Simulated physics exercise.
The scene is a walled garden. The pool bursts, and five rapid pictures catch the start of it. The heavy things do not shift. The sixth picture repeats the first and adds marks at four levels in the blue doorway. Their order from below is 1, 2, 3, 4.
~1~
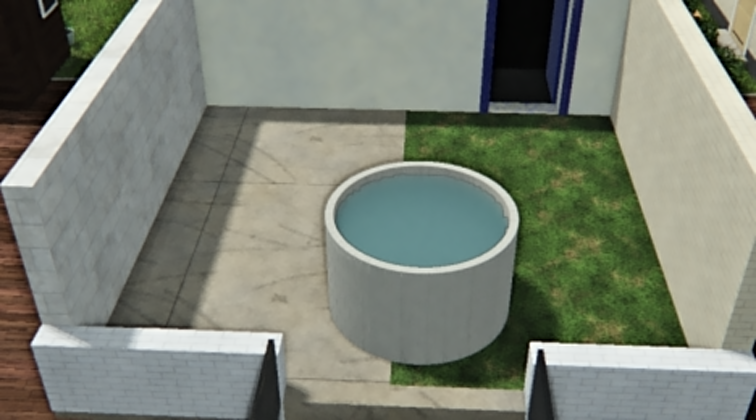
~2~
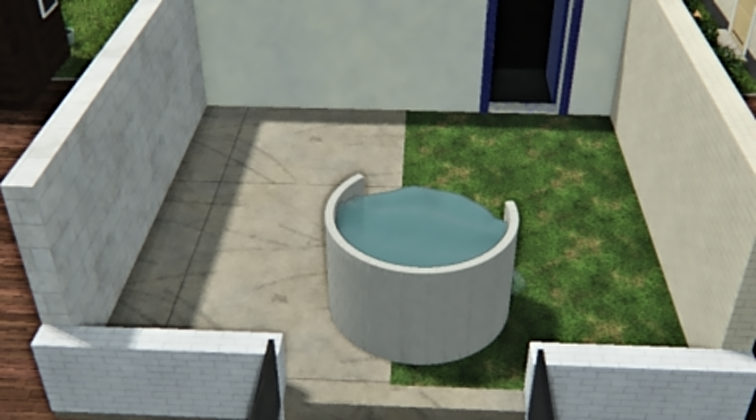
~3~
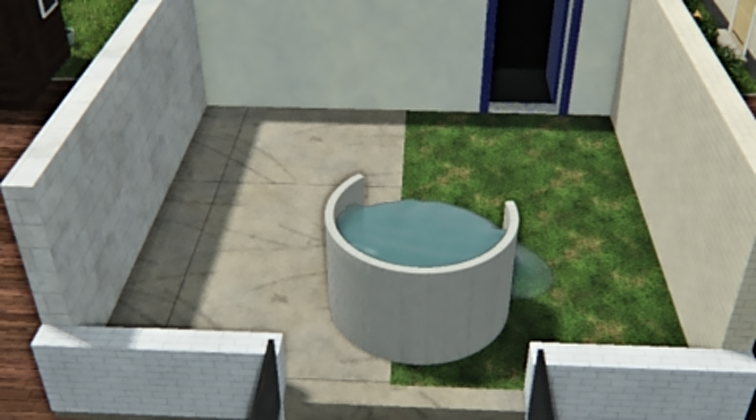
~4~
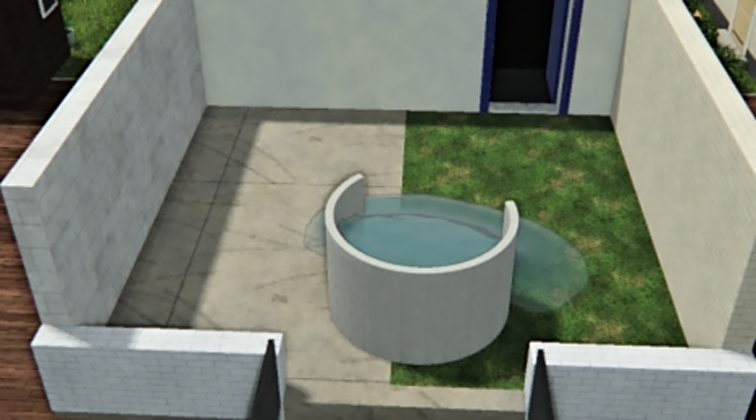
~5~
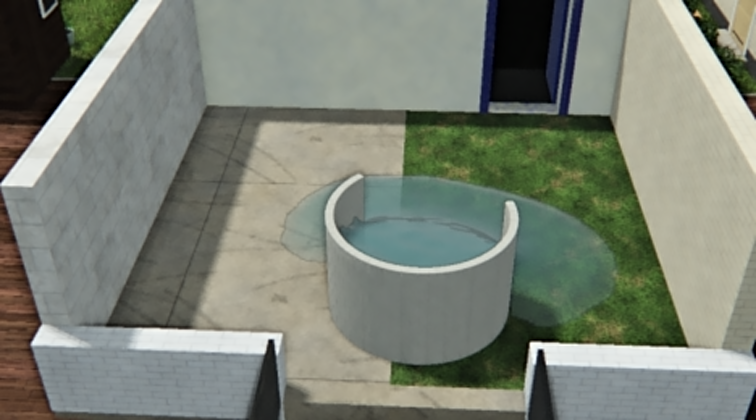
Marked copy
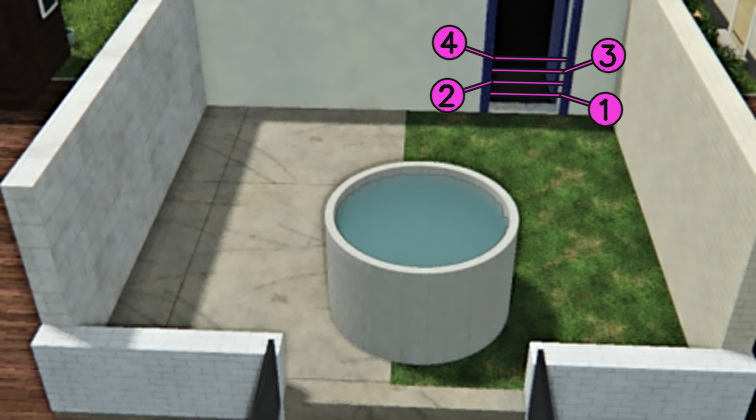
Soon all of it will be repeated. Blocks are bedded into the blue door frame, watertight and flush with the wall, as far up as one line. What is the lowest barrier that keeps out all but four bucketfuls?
I would pick mark 1.
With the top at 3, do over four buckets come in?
No, that is safe.
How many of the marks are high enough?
All of them.
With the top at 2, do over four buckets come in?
No, that is safe.
On the marked copy, 1 at (525, 94); 2 at (527, 82); 3 at (528, 70); 4 at (529, 58); from the bottom up 1, 2, 3, 4.
If 1 is chosen, a splash gets over, under a bucket.
If 2 is chosen, nothing gets over.
If 3 is chosen, nothing gets over.
If 4 is chosen, nothing gets over.
